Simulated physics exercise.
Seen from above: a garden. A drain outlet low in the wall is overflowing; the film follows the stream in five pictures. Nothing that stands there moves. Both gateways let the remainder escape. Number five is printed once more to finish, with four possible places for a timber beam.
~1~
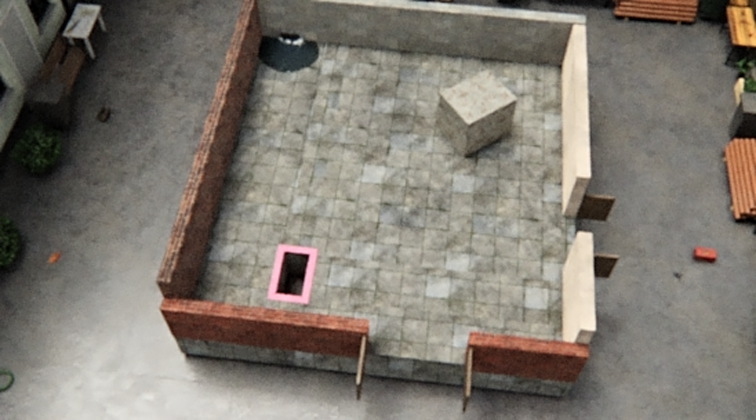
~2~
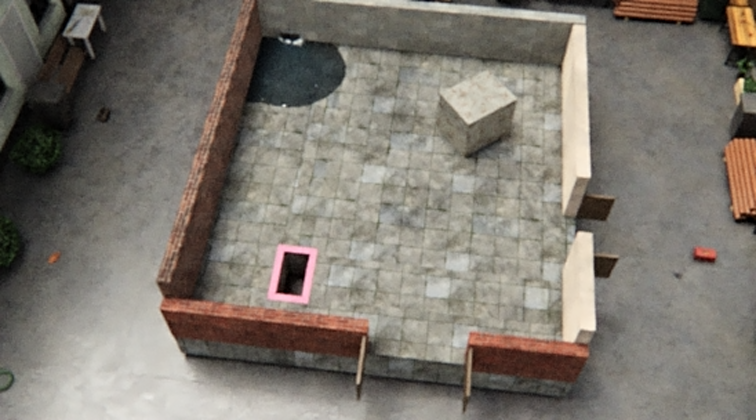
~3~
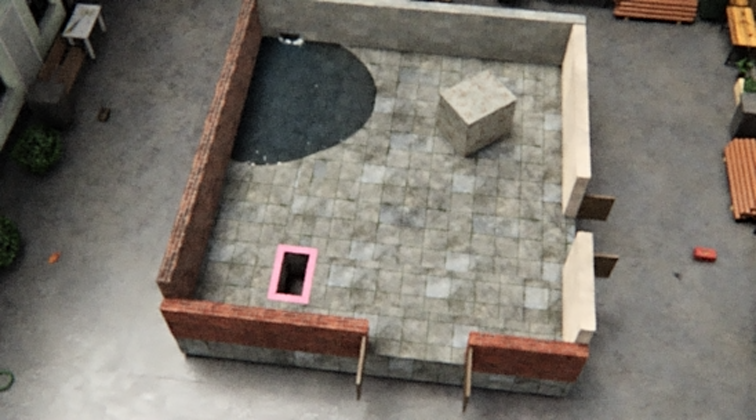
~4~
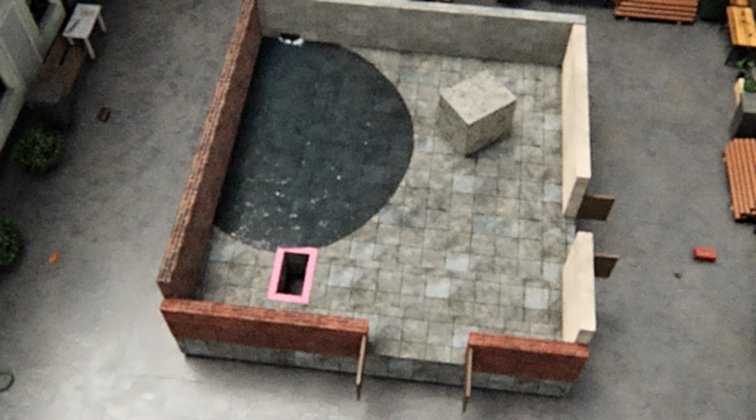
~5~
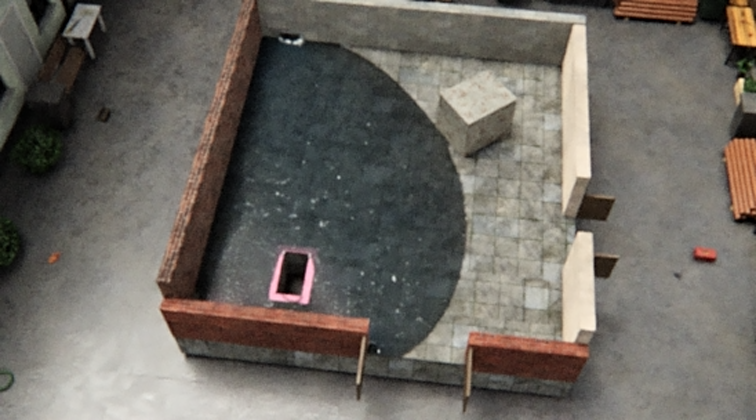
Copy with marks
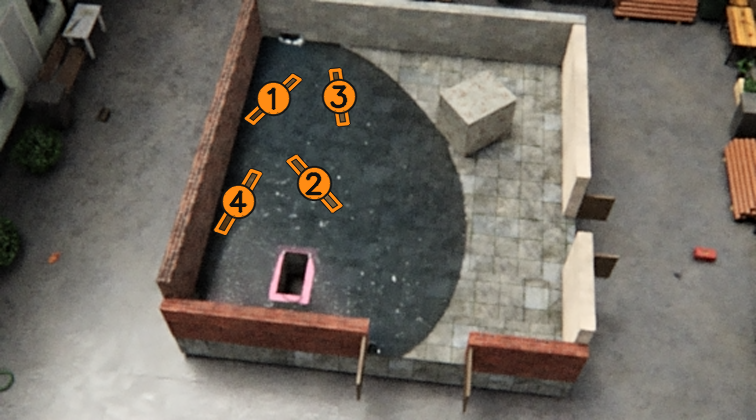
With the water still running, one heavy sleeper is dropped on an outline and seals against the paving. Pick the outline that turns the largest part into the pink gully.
Go for 3.
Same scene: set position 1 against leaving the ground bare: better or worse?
Position 1 is worse.
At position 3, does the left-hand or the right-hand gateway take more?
More leaves on the left.
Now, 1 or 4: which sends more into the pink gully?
4 it is.
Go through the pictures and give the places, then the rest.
Outfall at (290, 35); pink gully at (293, 274); open gate at (417, 347); open gate at (563, 243); front seen at (280, 66), 2 % of the ground wet; pink gully still dry, in the first picture.
Front seen at (282, 104), 7 % of the ground wet; pink gully still dry, in the second picture.
Front seen at (274, 161), 17 % of the ground wet; pink gully still dry, in the third picture.
Front seen at (264, 247), 34 % of the ground wet; pink gully still dry, in the fourth picture.
Front seen at (436, 301), 56 % of the ground wet; pink gully taking water, in the fifth picture.
On the marked copy, 1 from (250, 120) to (296, 77); 2 from (292, 158) to (336, 208); 3 from (335, 70) to (343, 124); 4 from (220, 231) to (255, 172).
If 1 is chosen, about 16 % of the stream goes into the pink gully, about 82 % out by the gates.
If 2 is chosen, about 19 % of the stream goes into the pink gully, about 80 % out by the gates.
If 3 is chosen, about 30 % of the stream goes into the pink gully, about 68 % out by the gates.
If 4 is chosen, about 21 % of the stream goes into the pink gully, about 77 % out by the gates.
